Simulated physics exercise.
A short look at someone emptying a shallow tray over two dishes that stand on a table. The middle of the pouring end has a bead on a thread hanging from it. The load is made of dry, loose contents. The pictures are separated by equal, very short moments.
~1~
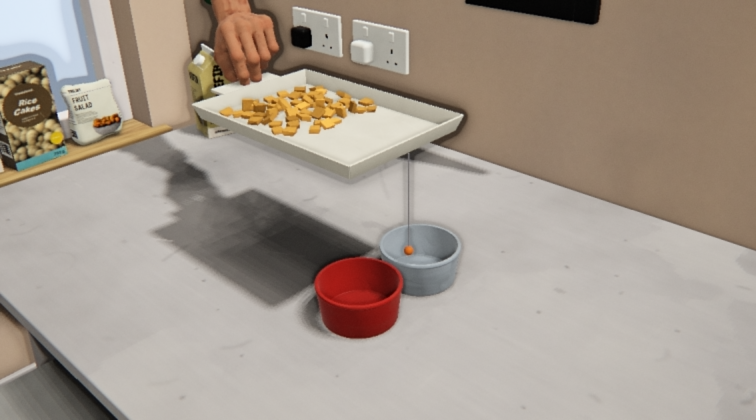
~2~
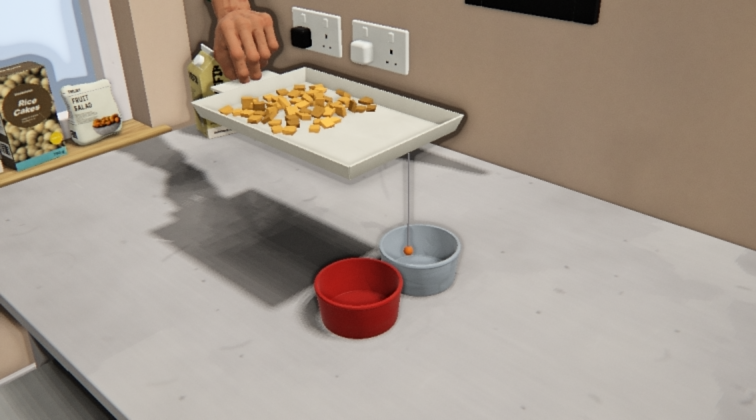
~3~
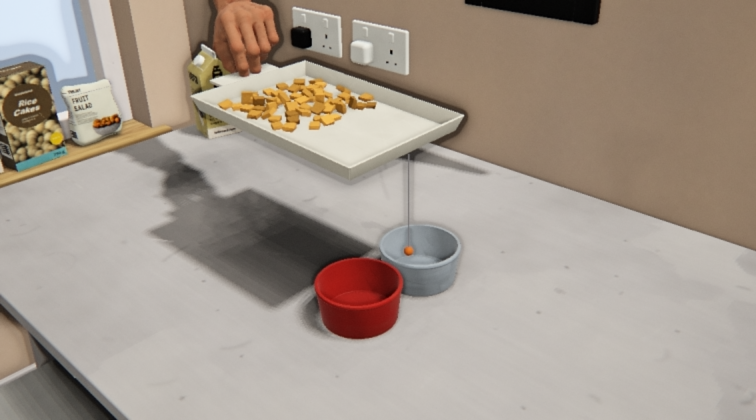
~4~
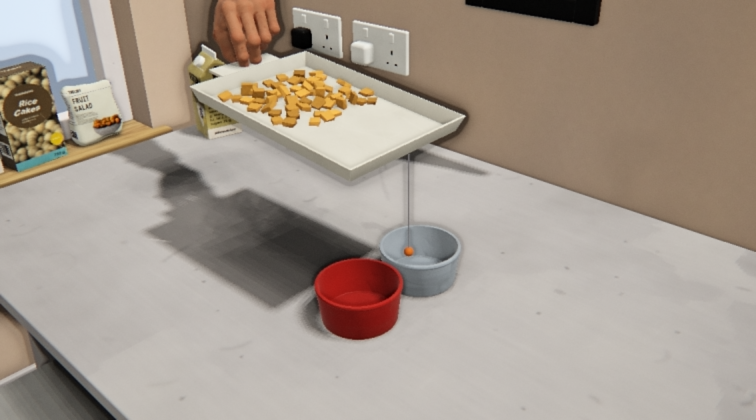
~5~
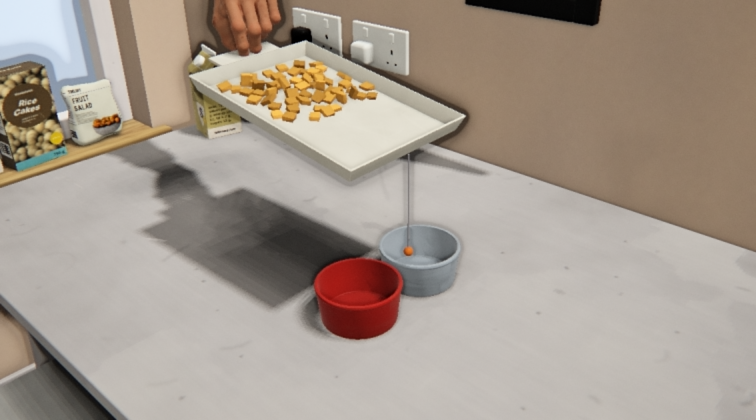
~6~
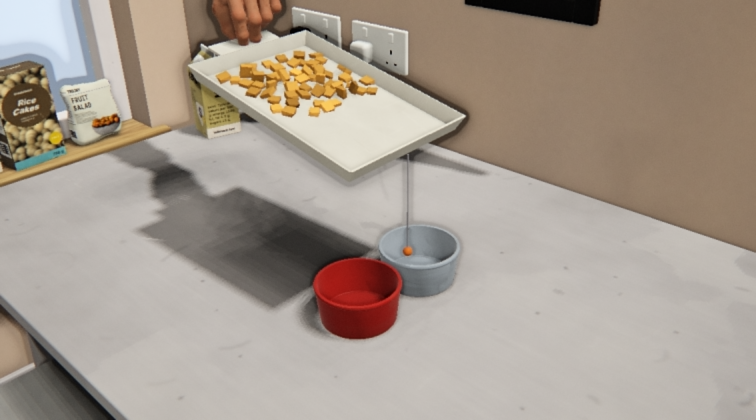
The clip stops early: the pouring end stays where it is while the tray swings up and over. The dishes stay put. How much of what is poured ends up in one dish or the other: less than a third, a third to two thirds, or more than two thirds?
Under one part in three.
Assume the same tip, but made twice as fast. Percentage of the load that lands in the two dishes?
It would be some 10 in a hundred.
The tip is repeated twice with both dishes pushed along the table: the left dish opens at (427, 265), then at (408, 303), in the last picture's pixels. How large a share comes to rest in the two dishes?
You'd get 30 in a hundred the first time and 90 in a hundred the second.
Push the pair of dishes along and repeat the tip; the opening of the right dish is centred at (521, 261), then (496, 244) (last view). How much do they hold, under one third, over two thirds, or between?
Earlier place: Under a third. Later place: The middle third.
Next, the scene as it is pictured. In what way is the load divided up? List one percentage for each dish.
Left about 10, right about 0 in a hundred.
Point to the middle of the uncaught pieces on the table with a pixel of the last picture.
Roughly pixel (427, 327).
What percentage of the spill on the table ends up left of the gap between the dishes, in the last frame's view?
Close to 10 in a hundred.
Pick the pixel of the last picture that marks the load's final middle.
Resting centre, last frame: Roughly (424, 329).
Just after the last frame, tray tipped steeply; almost all on the tray; just a few in the air.
A moment on, tray tipped right over; the larger part on the tray; just a few in the left dish; just a few outside both; about a tenth in the air.
Further on, tray tipped past a quarter turn; about a tenth in the left dish; almost all outside both.
When it is over, tray tipped past a quarter turn; about a tenth in the left dish; not one in the right dish; almost all outside both.
